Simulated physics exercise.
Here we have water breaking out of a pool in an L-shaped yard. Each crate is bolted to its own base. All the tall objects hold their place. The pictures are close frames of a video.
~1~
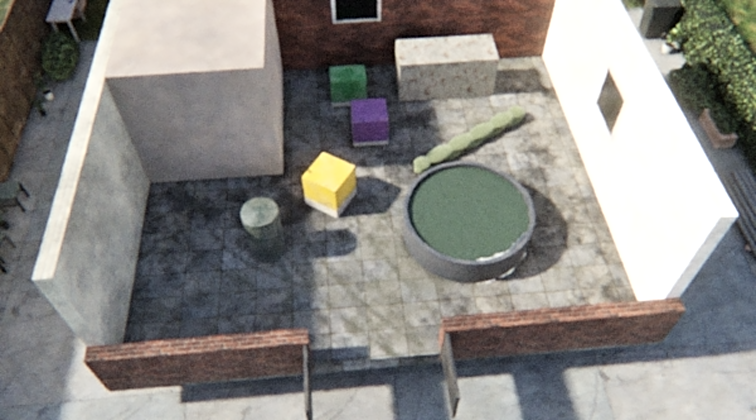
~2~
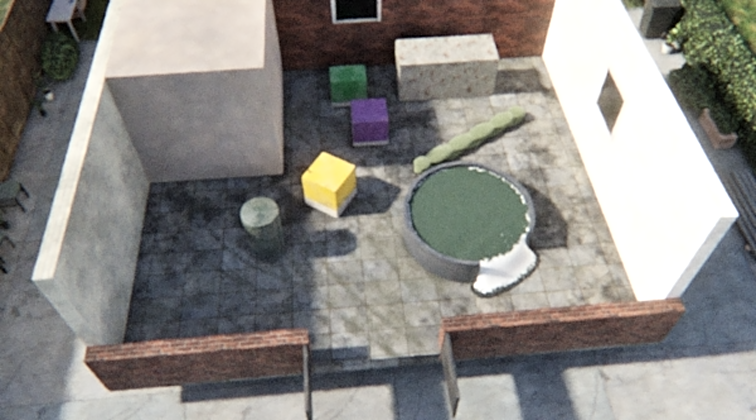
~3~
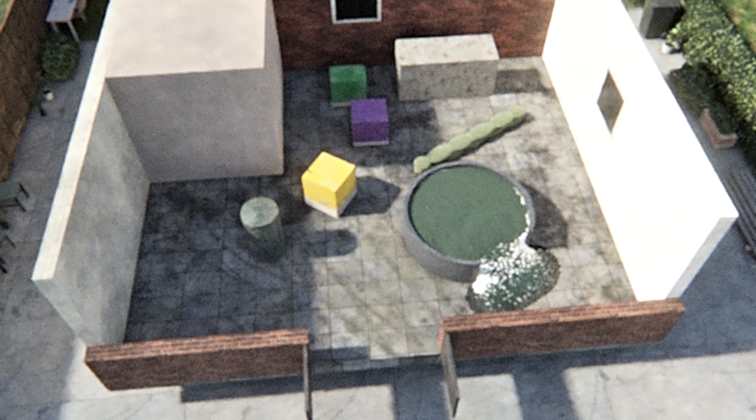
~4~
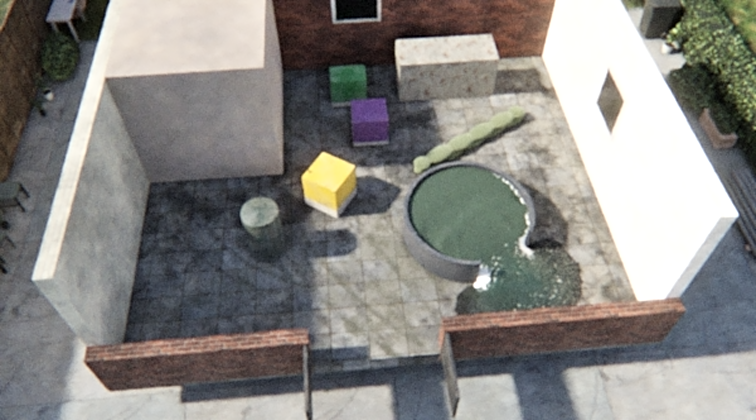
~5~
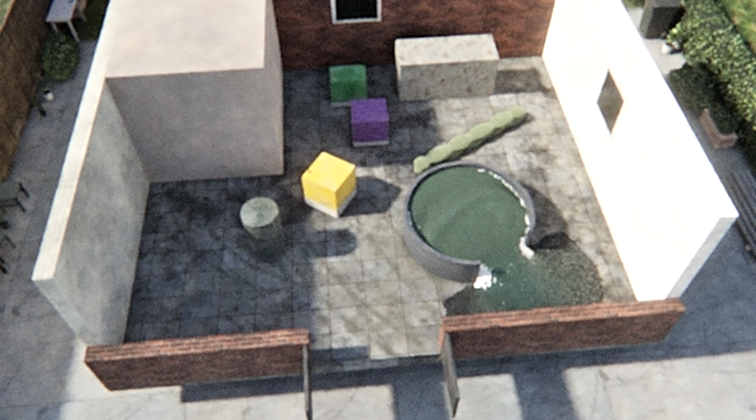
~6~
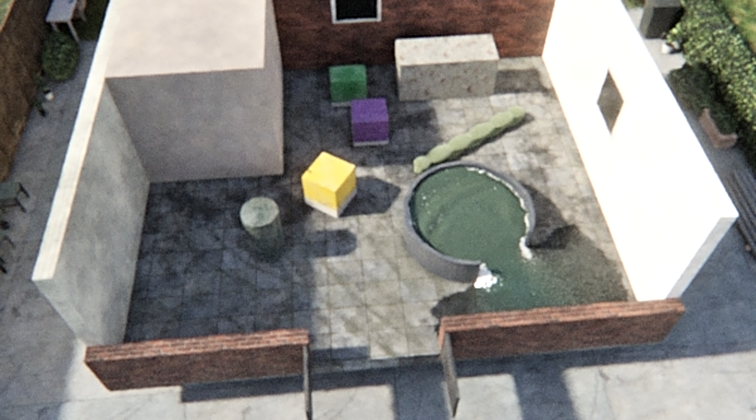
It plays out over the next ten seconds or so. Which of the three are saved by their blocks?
In the end: The purple crate keeps dry; the yellow crate keeps dry; the green crate keeps dry.
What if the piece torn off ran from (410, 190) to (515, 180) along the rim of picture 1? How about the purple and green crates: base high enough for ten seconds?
One by one: Purple is soaked; green takes water.
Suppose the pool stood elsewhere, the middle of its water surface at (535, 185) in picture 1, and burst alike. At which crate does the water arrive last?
It is the green one.
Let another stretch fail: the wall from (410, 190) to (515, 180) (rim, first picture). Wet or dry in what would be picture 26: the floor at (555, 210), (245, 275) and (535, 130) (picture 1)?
In that order: Flooded, dry, flooded.
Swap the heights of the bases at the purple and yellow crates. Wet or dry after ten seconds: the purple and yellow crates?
In short: The purple crate escapes it; the yellow crate escapes it.
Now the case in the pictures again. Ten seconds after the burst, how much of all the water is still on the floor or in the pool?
Close to 98 %.
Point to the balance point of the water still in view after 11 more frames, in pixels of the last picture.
At about (511, 261).
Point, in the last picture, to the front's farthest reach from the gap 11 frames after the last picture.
I would point to (354, 346).
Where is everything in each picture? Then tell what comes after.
The first picture shows still water in the pool at (468, 212).
In the second picture, the front is at (480, 293), out from the gap at (507, 264).
In the third picture, water pours out at (506, 266) and has run to (485, 312).
In the fourth picture, the front is at a hidden place, out from the gap at (506, 266).
In the fifth picture, water pours out at (506, 266) and has run to a hidden place.
In the sixth picture, water pours out at (506, 266) and has run to a hidden place.
A moment on, water covers 10 % of the floor; the purple crate not reached, the yellow crate not reached, the green crate not reached.
Next, water covers 20 % of the floor; the purple crate not reached, the yellow crate not reached, the green crate not reached.
Then, water covers 40 % of the floor; the purple crate not reached, the yellow crate not reached, the green crate not reached.
Later, water covers 55 % of the floor; the purple crate not reached, the yellow crate water round its plinth, the green crate not reached.
In the end, water covers 80 % of the floor; the purple crate stayed above the water, the yellow crate stayed above the water, the green crate stayed above the water.
